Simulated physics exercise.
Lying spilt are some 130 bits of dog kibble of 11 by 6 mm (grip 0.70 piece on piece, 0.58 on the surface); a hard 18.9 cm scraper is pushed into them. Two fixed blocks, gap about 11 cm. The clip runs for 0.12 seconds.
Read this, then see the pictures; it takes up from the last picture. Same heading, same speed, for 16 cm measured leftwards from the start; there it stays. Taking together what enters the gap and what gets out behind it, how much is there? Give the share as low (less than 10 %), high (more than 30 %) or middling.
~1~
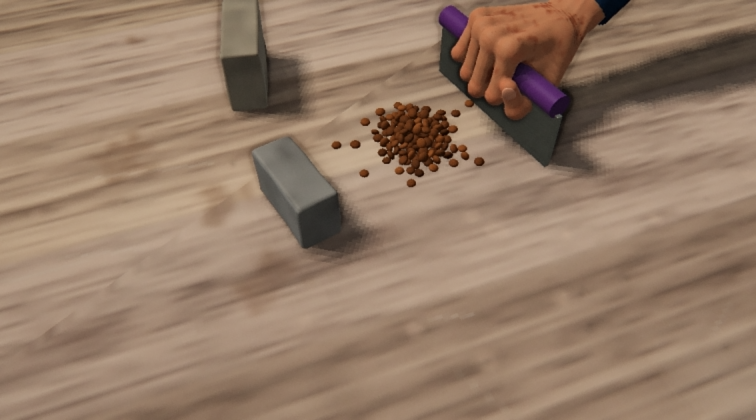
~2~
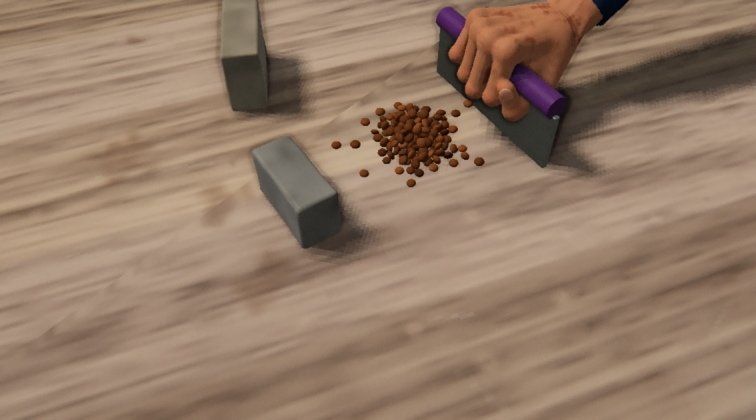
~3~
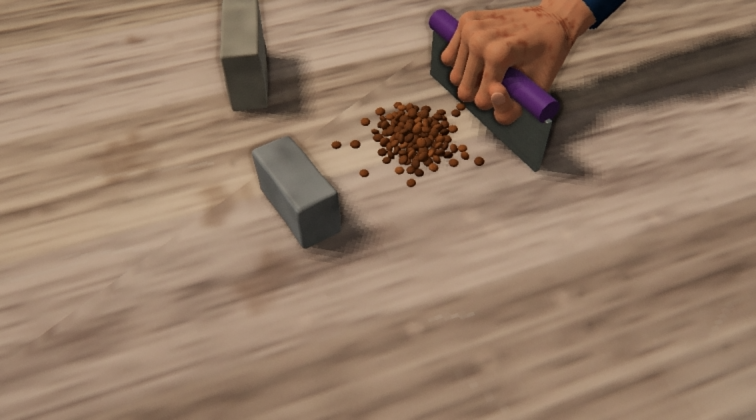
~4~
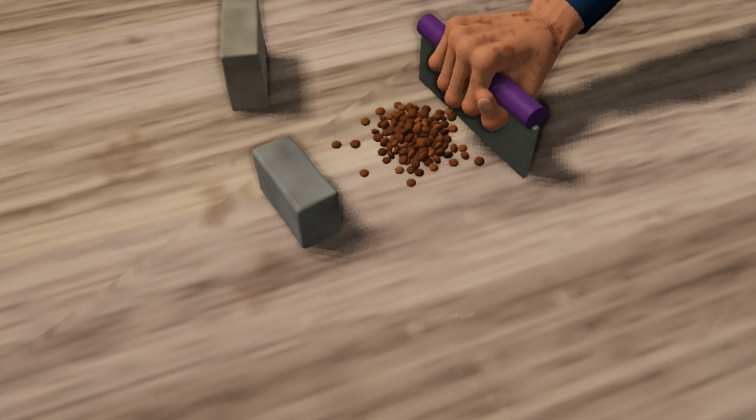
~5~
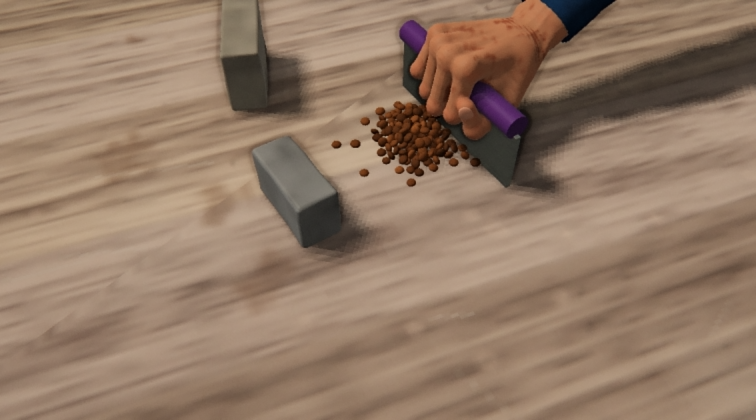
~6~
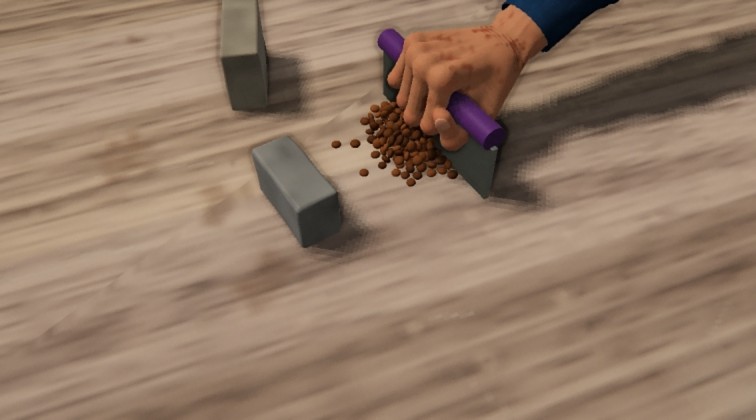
I would call it middling.
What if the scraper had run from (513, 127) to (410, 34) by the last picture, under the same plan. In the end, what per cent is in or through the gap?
Through the gap: 0 per cent.
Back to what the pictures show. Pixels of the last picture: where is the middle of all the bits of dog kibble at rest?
Close to (322, 180).
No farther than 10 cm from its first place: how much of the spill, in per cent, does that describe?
Close to 25 in a hundred.
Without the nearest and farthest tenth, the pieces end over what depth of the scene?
Some 14 cm.
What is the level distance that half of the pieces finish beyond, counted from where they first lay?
12 cm.
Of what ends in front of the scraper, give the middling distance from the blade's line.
Some 4 cm.
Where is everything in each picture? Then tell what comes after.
Scraper from (555, 124) to (446, 33); moved 0.0 cm; 0 pieces shifted; middle of the spill at (418, 127); block at (293, 170); block at (239, 25), in the first frame.
Scraper from (552, 126) to (444, 34); moved 0.3 cm; 0 pieces shifted; middle of the spill at (418, 126), in the second frame.
Scraper from (545, 129) to (437, 36); moved 1.3 cm; 1 pieces shifted; middle of the spill at (418, 126), in the third frame.
Scraper from (532, 136) to (425, 41); moved 2.9 cm; 2 pieces shifted; middle of the spill at (418, 126), in the fourth frame.
Scraper from (514, 145) to (408, 48); moved 5.2 cm; 39 pieces shifted; middle of the spill at (417, 127), in the fifth frame.
Scraper from (491, 157) to (387, 56); moved 8.0 cm; 125 pieces shifted; middle of the spill at (405, 127); block at (293, 170); block at (239, 24), in the sixth frame.
Then, 0.11 s after the last picture, scraper 17 cm from its start, spill 14 cm wide; round the near block 5 %, held up before the blocks 95 %.
Then, 0.23 s after the last picture, scraper 17 cm from its start, spill 17 cm wide; in or through the gap 20 %, round the near block 10 %, held up before the blocks 75 %.
Then, 0.33 s after the last picture, scraper 17 cm from its start, spill 18 cm wide; in or through the gap 20 %, round the near block 10 %, held up before the blocks 70 %.
In the end, in or through the gap 20 %, round the near block 10 %, round the far block 0 %, held up before the blocks 70 %.
